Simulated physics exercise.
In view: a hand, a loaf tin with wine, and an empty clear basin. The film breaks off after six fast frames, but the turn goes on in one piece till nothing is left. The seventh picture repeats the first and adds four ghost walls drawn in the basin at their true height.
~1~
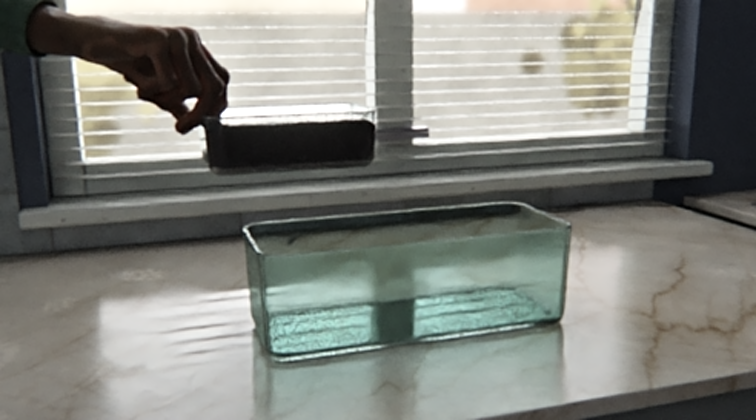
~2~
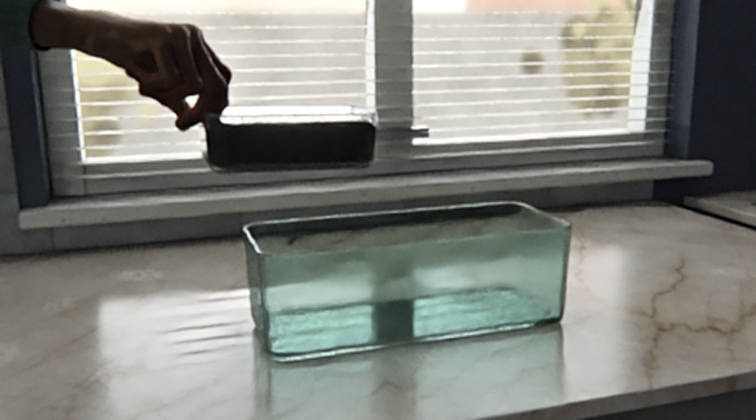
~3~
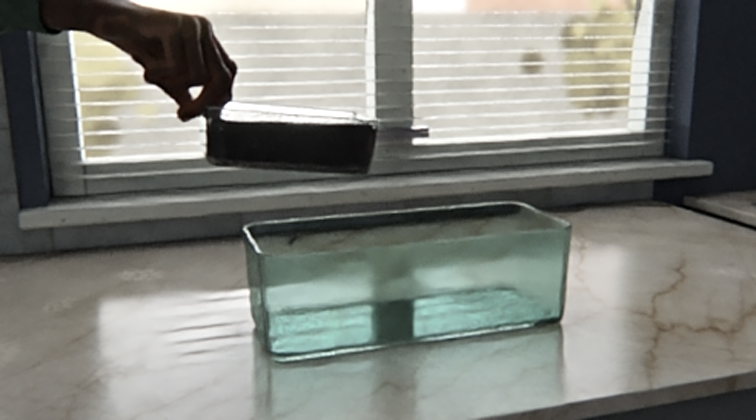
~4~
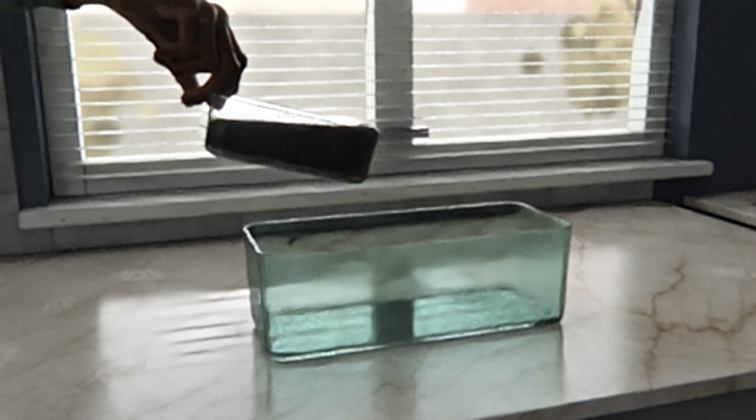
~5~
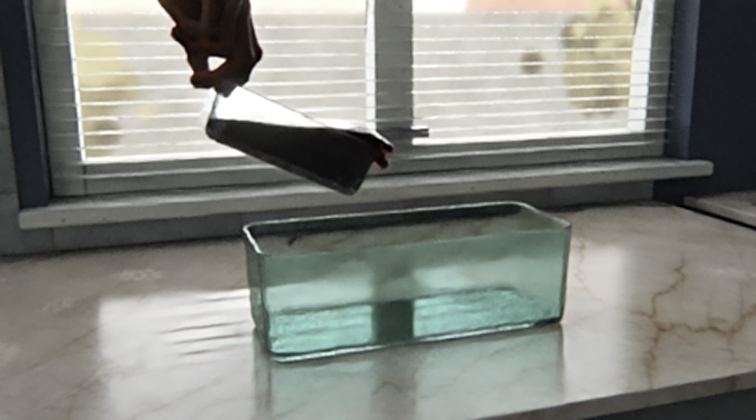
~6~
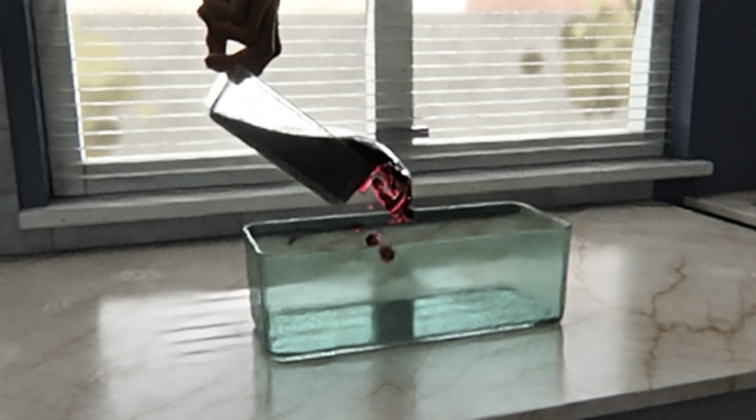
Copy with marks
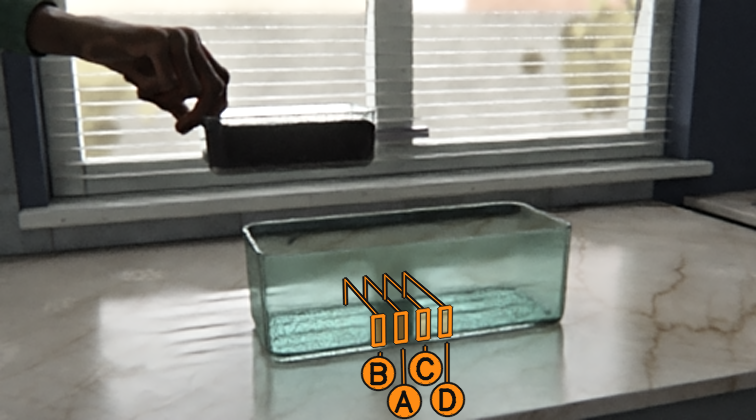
A hand holds a small clear container of dark liquid level above an empty greenish glass basin by a window, then gradually tilts it down to the right. The liquid slides to the lower end and over the lip, showing red as it pours down into the basin's opening.
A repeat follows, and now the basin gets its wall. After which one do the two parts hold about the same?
The answer is slot D.
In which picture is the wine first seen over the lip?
In picture 4.
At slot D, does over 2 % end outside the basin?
Yes, it does.
On the marked copy, A at (402, 349); B at (380, 352); C at (425, 346); D at (447, 343).
Choosing A, about 26 % ends left of the wall and 66 % right of it; 7 % is lost outside.
Choosing B, about 19 % ends left of the wall and 73 % right of it; 7 % is lost outside.
Choosing C, about 34 % ends left of the wall and 58 % right of it; 7 % is lost outside.
Choosing D, about 50 % ends left of the wall and 42 % right of it; 8 % is lost outside.
